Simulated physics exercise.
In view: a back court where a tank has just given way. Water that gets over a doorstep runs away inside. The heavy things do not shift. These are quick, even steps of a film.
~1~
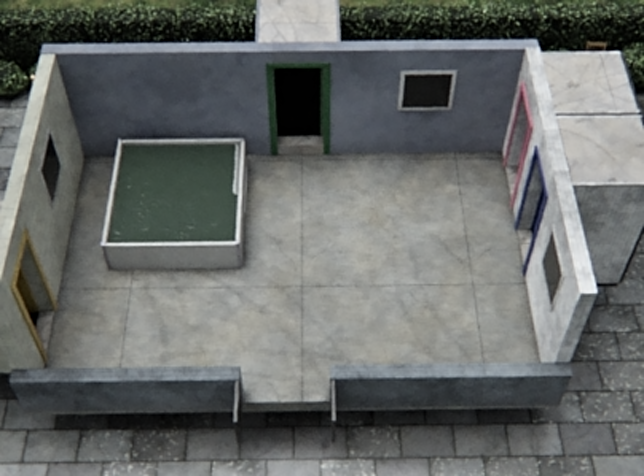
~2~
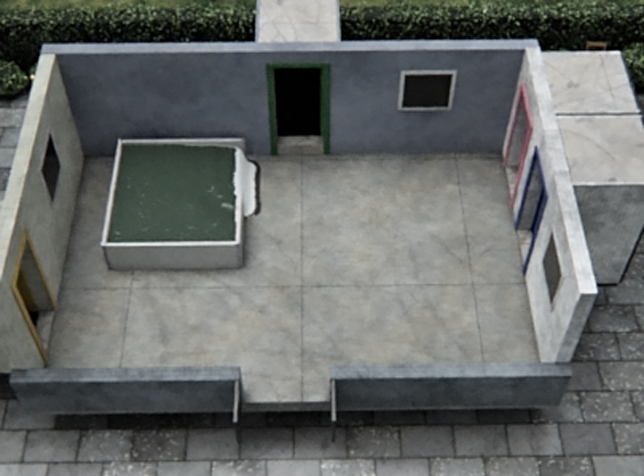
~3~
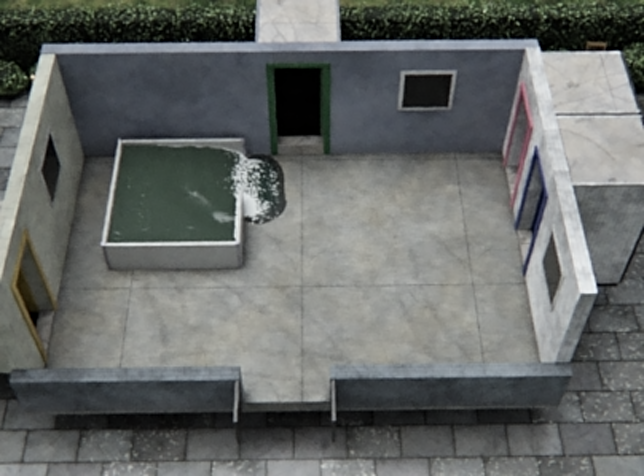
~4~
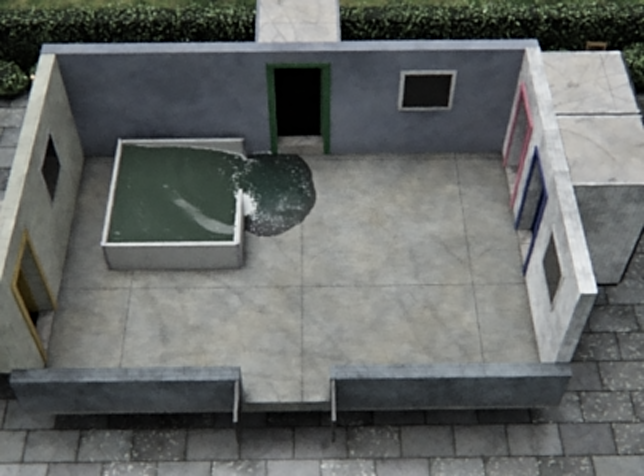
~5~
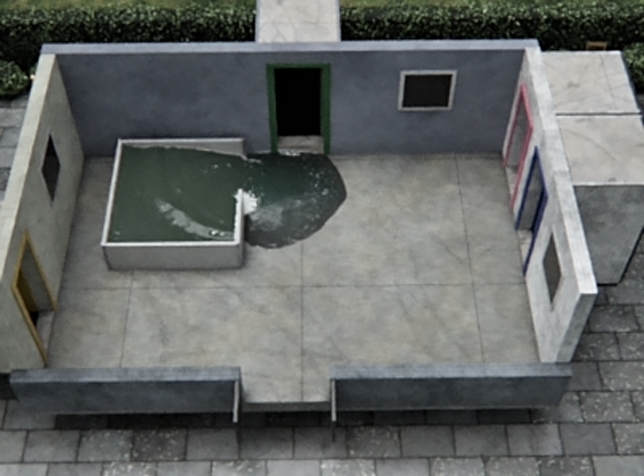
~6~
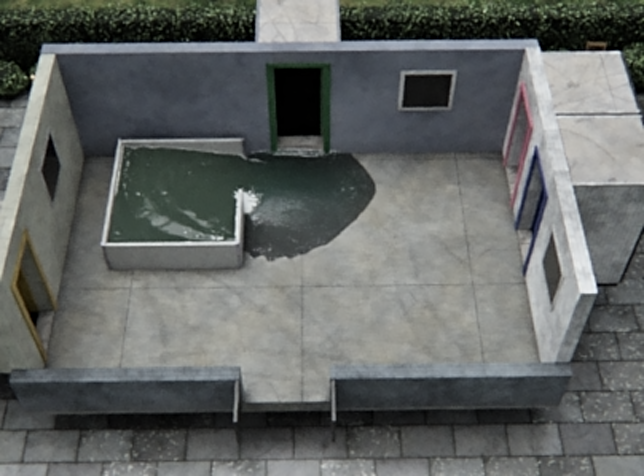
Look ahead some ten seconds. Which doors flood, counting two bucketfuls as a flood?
One by one: The yellow door holds within the limit; the pink door floods; the blue door floods; the green door holds within the limit.
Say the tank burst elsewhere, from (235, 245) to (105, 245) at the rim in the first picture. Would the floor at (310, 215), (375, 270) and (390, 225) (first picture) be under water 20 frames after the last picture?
In that order: No water, dry, not flooded.
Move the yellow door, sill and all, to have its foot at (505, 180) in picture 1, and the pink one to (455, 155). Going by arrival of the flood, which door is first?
First comes the door marked green.
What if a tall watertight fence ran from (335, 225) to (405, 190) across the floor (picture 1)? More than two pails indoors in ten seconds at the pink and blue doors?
One by one: Pink door passes that mark, blue door is under.
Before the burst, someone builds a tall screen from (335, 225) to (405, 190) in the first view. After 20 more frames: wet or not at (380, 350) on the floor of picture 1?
Verdict: Covered.
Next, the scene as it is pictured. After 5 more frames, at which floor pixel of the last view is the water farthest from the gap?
Near (483, 171).
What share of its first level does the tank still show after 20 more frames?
Some 48 per cent.
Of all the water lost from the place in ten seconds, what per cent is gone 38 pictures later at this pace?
I make it 75 per cent.
A moment on, water covers 25 % of the floor; the yellow door not reached, the pink door not reached, the blue door not reached, the green door wet at the sill, nothing in.
Next, water covers 35 % of the floor; the yellow door not reached, the pink door over two buckets in, the blue door wet at the sill, nothing in, the green door under two buckets in.
Then, water covers 45 % of the floor; the yellow door not reached, the pink door far over two buckets in, the blue door over two buckets in, the green door under two buckets in.
Later, water covers 55 % of the floor; the yellow door not reached, the pink door far over two buckets in, the blue door far over two buckets in, the green door under two buckets in.
In the end, water covers 95 % of the floor; the yellow door wet at the sill, nothing in, the pink door far over two buckets in, the blue door far over two buckets in, the green door under two buckets in.
